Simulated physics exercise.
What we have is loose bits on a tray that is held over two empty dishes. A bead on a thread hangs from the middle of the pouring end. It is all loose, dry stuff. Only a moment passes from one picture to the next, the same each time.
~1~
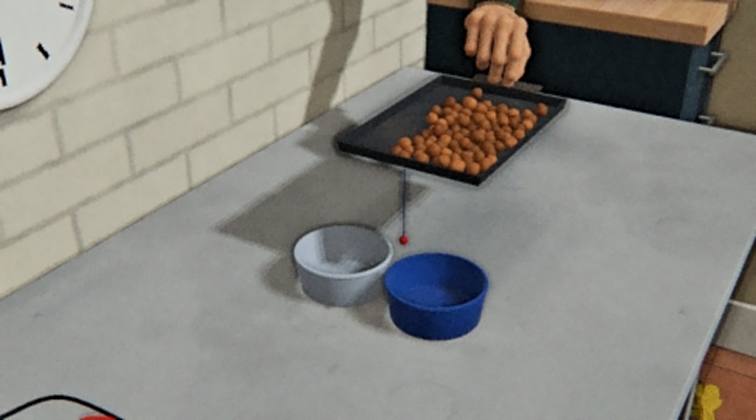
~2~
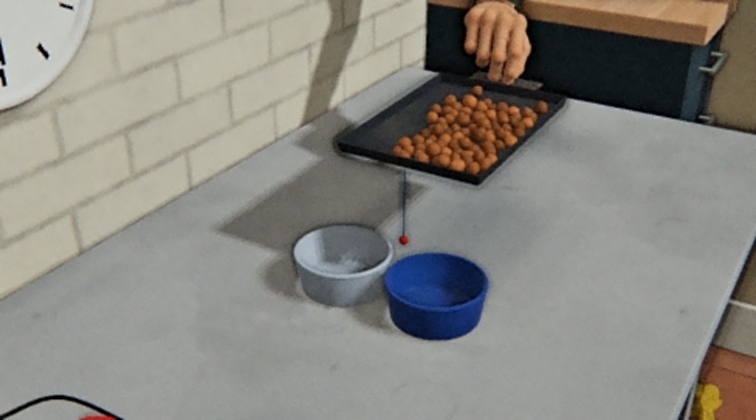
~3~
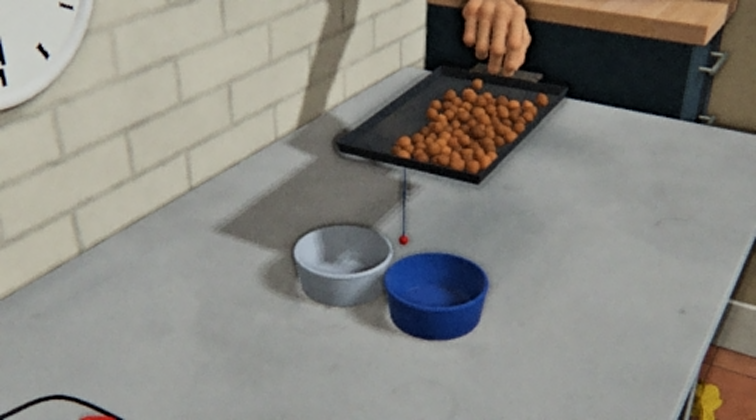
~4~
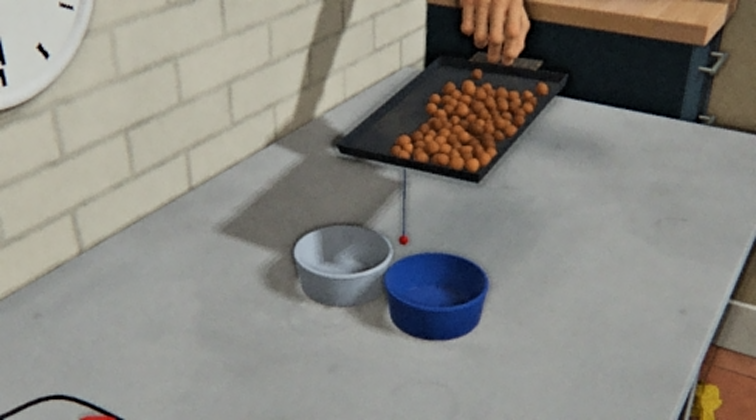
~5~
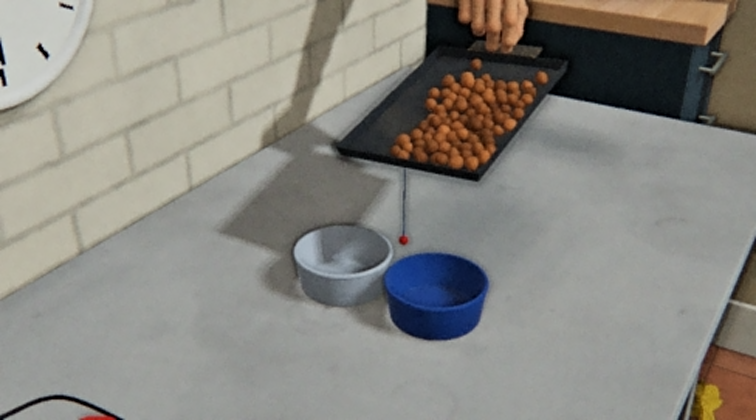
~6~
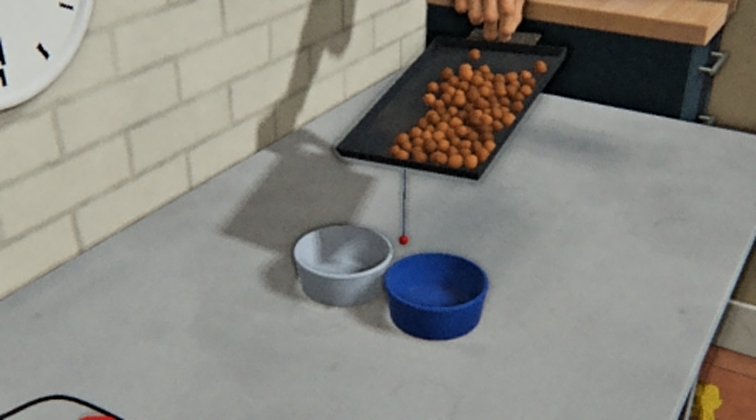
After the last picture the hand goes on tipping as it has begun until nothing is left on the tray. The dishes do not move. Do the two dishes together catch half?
The two hold the larger part of the load.
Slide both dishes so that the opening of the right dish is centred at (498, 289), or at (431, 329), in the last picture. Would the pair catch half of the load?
One: Less than half. Two: The smaller part.
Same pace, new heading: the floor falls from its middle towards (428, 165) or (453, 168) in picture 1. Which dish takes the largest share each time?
In turn: The dish on the right; the right one.
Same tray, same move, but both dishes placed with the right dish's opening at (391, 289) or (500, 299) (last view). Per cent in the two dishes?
Near 70 % and 20 %.
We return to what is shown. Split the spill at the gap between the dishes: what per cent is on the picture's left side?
It comes to 90 per cent or so.
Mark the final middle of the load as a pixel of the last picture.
Near (343, 286).
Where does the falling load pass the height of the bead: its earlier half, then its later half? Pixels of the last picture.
Around (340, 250) and then (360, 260).
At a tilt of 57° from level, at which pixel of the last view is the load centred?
Around (405, 119).
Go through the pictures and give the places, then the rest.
In the first frame, corners of the pouring end (340, 140) and (479, 175), level; middle of the load (472, 131), hazelnuts; left dish (317, 285); right dish (412, 318); bead on its thread (404, 240).
In the second frame, corners of the pouring end (340, 141) and (479, 175), level; middle of the load (472, 130).
In the third frame, corners of the pouring end (340, 142) and (478, 174), tipped barely, lowest at the left corner; middle of the load (472, 126).
In the fourth frame, corners of the pouring end (339, 143) and (478, 172), tipped a little, lowest at the left corner; middle of the load (472, 121).
In the fifth frame, corners of the pouring end (339, 145) and (477, 171), tipped a little, lowest at the left corner; middle of the load (471, 115).
In the sixth frame, corners of the pouring end (339, 147) and (476, 170), tipped clearly, lowest at the left corner; middle of the load (469, 110); left dish (317, 285); right dish (412, 318).
Just after the last frame, tray tipped steeply; almost all on the tray; just a few in the left dish; about a tenth in the air.
A moment on, tray tipped right over; almost all on the tray; just a few in the right dish; about a tenth in the left dish; just a few outside both.
Further on, tray tipped past a quarter turn; about a tenth in the right dish; roughly half in the left dish; roughly a third outside both.
When it is over, tray tipped past a quarter turn; about a tenth in the right dish; roughly half in the left dish; roughly a third outside both.
